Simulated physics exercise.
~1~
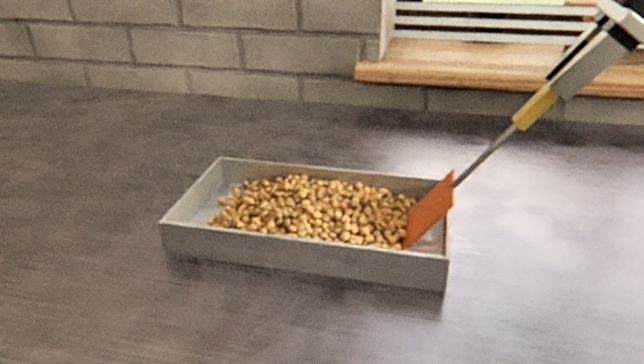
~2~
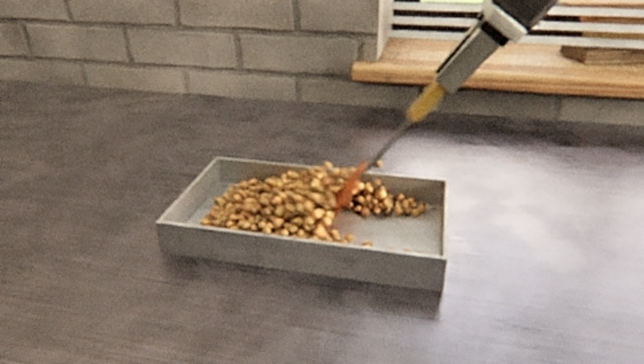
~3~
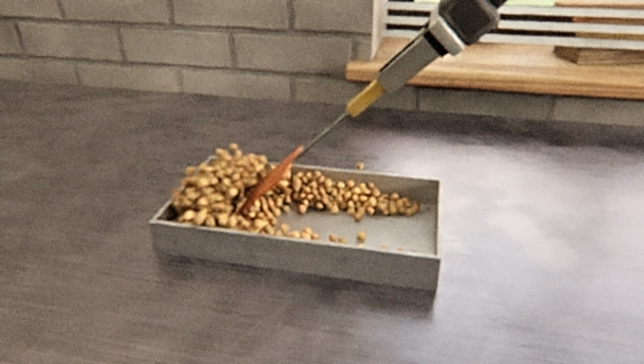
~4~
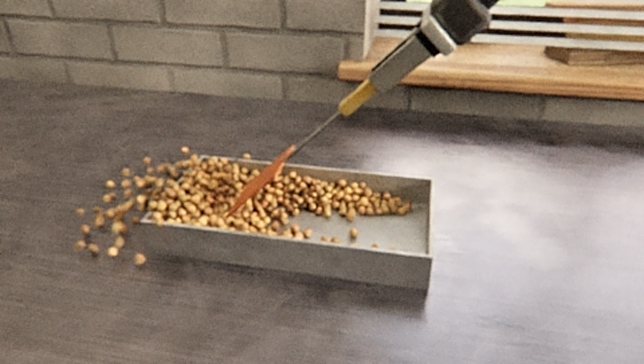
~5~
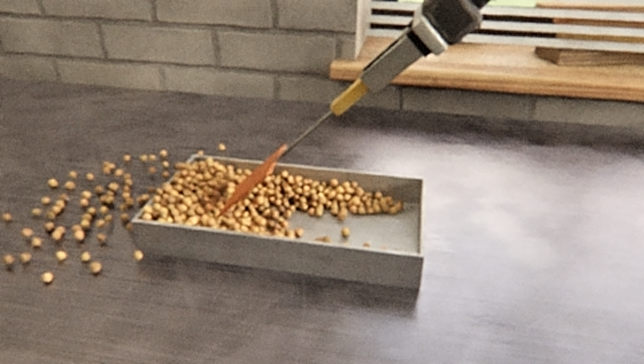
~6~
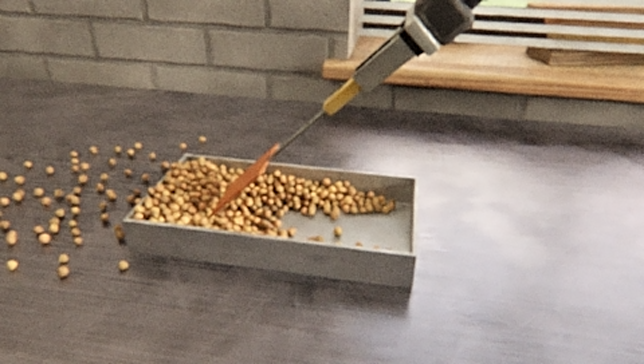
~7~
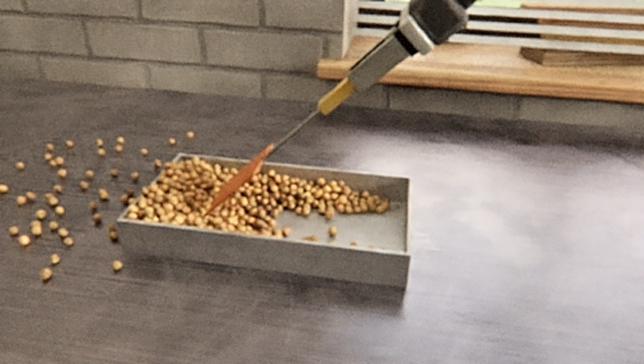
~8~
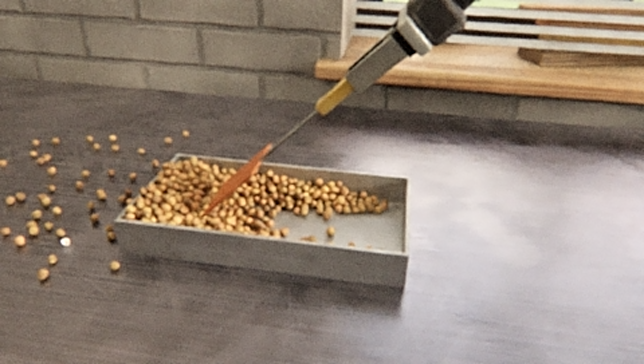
In the video, a robot arm pushes an orange turner leftward through dried chickpeas in a grey roasting tin, heaping them against the left end until some spill over and scatter across the table, while most stay in the tin with the turner resting among them.
